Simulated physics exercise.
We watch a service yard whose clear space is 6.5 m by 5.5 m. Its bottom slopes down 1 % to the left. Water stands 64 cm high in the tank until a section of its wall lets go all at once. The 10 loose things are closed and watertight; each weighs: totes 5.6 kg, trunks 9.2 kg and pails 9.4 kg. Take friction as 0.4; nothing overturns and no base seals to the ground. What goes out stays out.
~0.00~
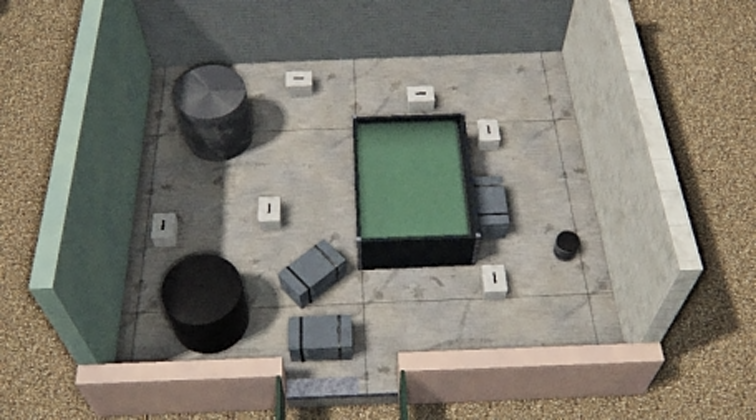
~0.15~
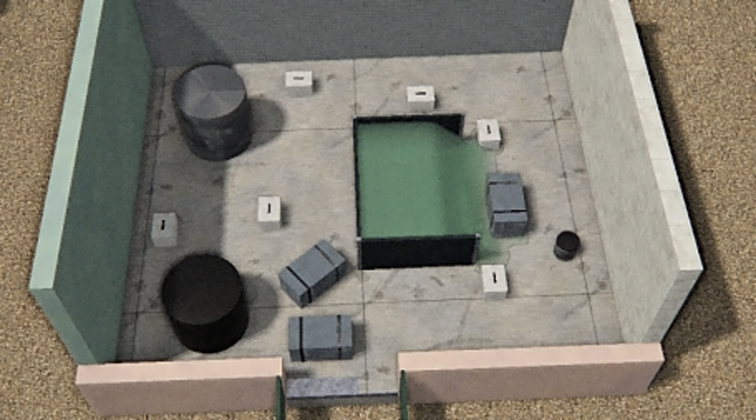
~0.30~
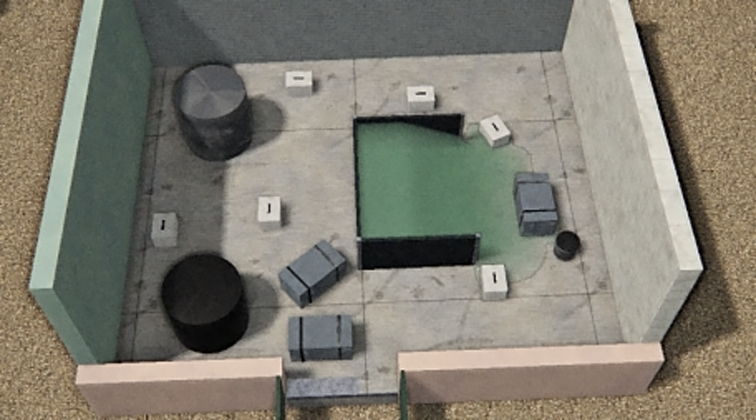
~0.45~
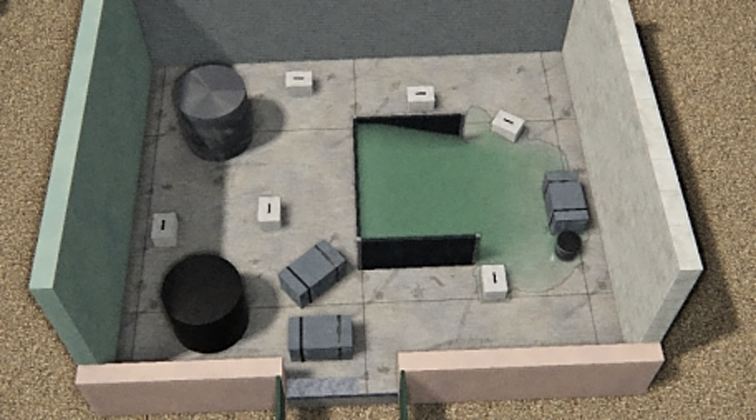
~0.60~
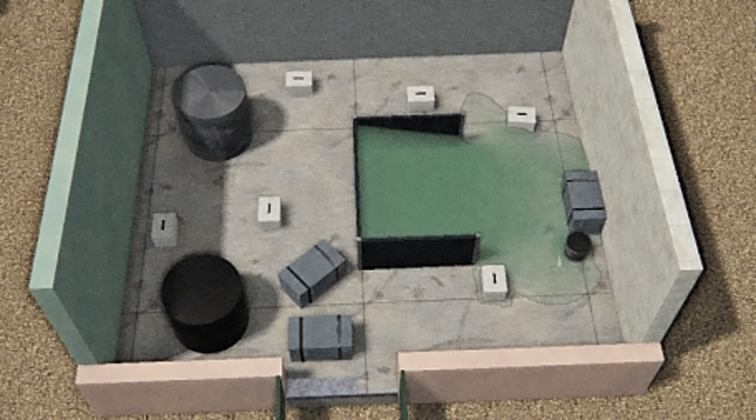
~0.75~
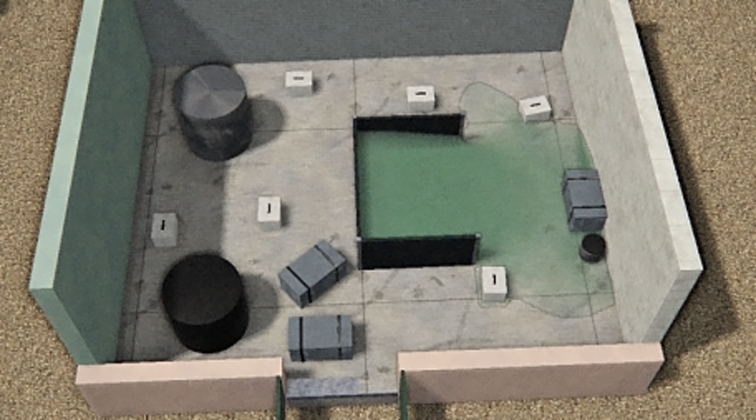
Green water spreading from an opened dark-walled tank across a walled yard, pushing a grey trunk and a small white box rightward.
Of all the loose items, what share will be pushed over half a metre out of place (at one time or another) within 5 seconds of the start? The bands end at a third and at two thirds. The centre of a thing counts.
It is two thirds or above.
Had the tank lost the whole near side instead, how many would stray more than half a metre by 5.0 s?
In that case 4 of them.
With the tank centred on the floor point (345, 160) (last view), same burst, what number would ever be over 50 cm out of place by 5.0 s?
Then 7.
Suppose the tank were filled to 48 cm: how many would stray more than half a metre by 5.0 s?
Then 7.
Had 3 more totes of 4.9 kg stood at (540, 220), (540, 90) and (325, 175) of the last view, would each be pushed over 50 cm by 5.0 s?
In turn: More, over, less.
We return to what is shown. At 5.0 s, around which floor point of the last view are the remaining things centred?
Around (297, 230).
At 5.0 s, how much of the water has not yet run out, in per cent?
About 98 per cent.
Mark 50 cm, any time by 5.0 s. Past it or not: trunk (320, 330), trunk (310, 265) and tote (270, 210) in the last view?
In turn: More, more, under.
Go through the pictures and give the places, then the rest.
A trunk at (490, 200) rests on the ground; a tote at (489, 130) rests on the ground; water covers 3.0 m2; 0 of 10 have shifted, in the first frame.
A trunk at (508, 197), on the bottom, 24 cm from its start; a tote at (489, 130) rests on the ground; 4.0 m2 under water; 1 of 10 have shifted, in the second frame.
A trunk at (537, 196) rests on the ground, 64 cm from its start; a tote at (495, 127), on the bottom, 11 cm from its start; water covers 5.2 m2; 2 of 10 have shifted, in the third frame.
A trunk at (567, 195) rests on the ground, 106 cm from its start; a tote at (508, 122), on the bottom, 34 cm from its start; water covers 6.7 m2; 2 of 10 have shifted, in the fourth frame.
A trunk at (586, 195) rests on the ground, 133 cm from its start; a tote at (522, 114) rests on the ground, 59 cm from its start; 8.2 m2 under water; 3 of 10 have shifted, in the fifth frame.
A trunk at (587, 193), afloat, 133 cm from its start; a tote at (536, 105), on the bottom, 87 cm from its start; 9.0 m2 under water; 3 of 10 have shifted, in the sixth frame.
After 1.1 s 2 of 10 are over 50 cm from their spots; 2 afloat.
After 2.2 s 3 of 10 are over 50 cm from their spots; 3 afloat.
After 3.5 s 4 of 10 are over 50 cm from their spots; 1 afloat.
After 5.0 s 8 of 10 are over 50 cm from their spots, and 8 have been at some point; 5 afloat.
